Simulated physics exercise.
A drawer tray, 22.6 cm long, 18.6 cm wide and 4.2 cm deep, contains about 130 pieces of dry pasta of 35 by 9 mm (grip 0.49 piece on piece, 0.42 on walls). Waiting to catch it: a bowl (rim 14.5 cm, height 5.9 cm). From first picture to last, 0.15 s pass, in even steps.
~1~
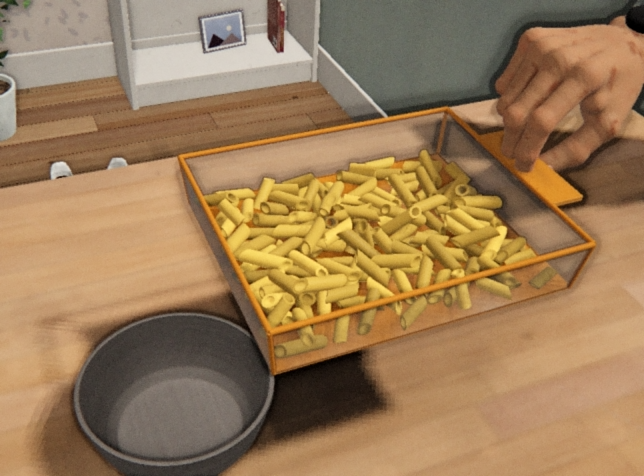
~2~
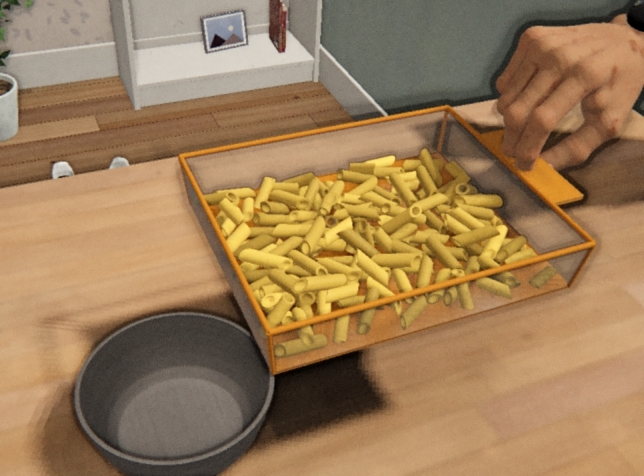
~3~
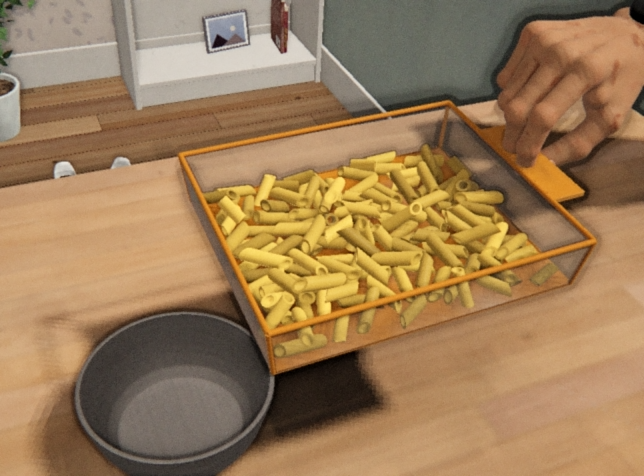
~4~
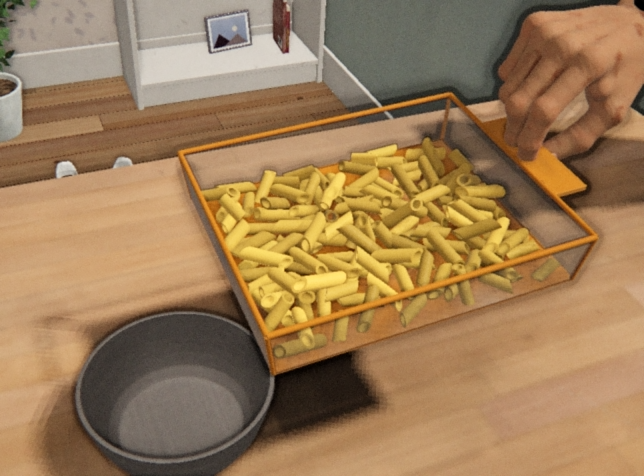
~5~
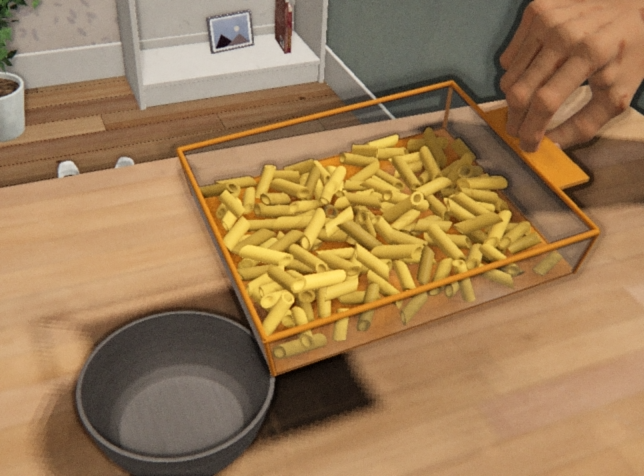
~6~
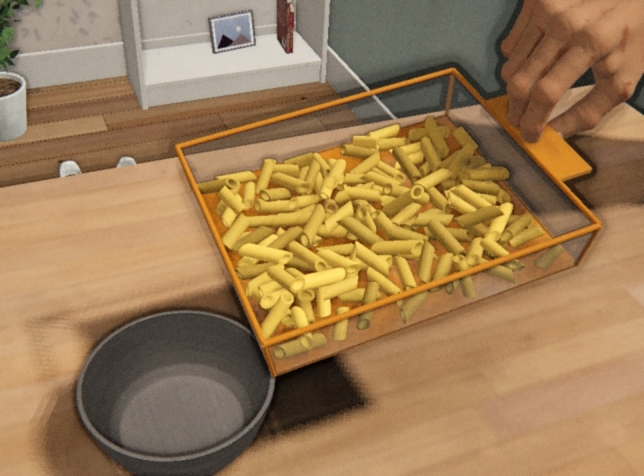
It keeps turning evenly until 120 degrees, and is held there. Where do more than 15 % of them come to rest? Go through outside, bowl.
Outside yes, bowl no.
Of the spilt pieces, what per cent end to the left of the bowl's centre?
Roughly 60 per cent.
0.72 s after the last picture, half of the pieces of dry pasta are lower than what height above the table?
About 20 cm.
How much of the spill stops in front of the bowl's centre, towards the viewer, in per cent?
Roughly 100 per cent.
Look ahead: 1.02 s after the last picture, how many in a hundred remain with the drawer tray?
Roughly 20 per cent.
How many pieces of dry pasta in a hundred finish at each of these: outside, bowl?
Outside 90; bowl 10.
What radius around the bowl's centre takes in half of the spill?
Roughly 14 cm.
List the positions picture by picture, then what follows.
Drawer tray at (444, 289); tilt 0 degrees; leading edge at (219, 233); middle of the load at (366, 237); bowl at (176, 381), in the first picture.
Drawer tray at (443, 289); tilt 0 degrees; leading edge at (219, 233); middle of the load at (366, 236), in the second picture.
Drawer tray at (443, 288); tilt 2 degrees; leading edge at (218, 233); middle of the load at (366, 234), in the third picture.
Drawer tray at (442, 287); tilt 3 degrees; leading edge at (218, 233); middle of the load at (366, 231), in the fourth picture.
Drawer tray at (442, 286); tilt 6 degrees; low side front left; leading edge at (216, 233); middle of the load at (367, 226), in the fifth picture.
Drawer tray at (441, 285); tilt 9 degrees; low side front left; leading edge at (215, 234); middle of the load at (367, 222); bowl at (177, 378), in the sixth picture.
Then, 0.39 s after the last picture, tilt 48 degrees; drawer tray 100 %; middle of all pieces near (341, 211).
Then, 0.72 s after the last picture, tilt 82 degrees; drawer tray 95 %, in the air 5 %; middle of all pieces near (289, 278).
Then, 1.02 s after the last picture, tilt 112 degrees; bowl 5 %, drawer tray 20 %, outside 40 %, in the air 35 %; middle of all pieces near (225, 472).
Then, 1.31 s after the last picture, tilt 120 degrees; bowl 10 %, outside 90 %.
In the end, bowl 10 %, drawer tray 0 %, outside 90 %.
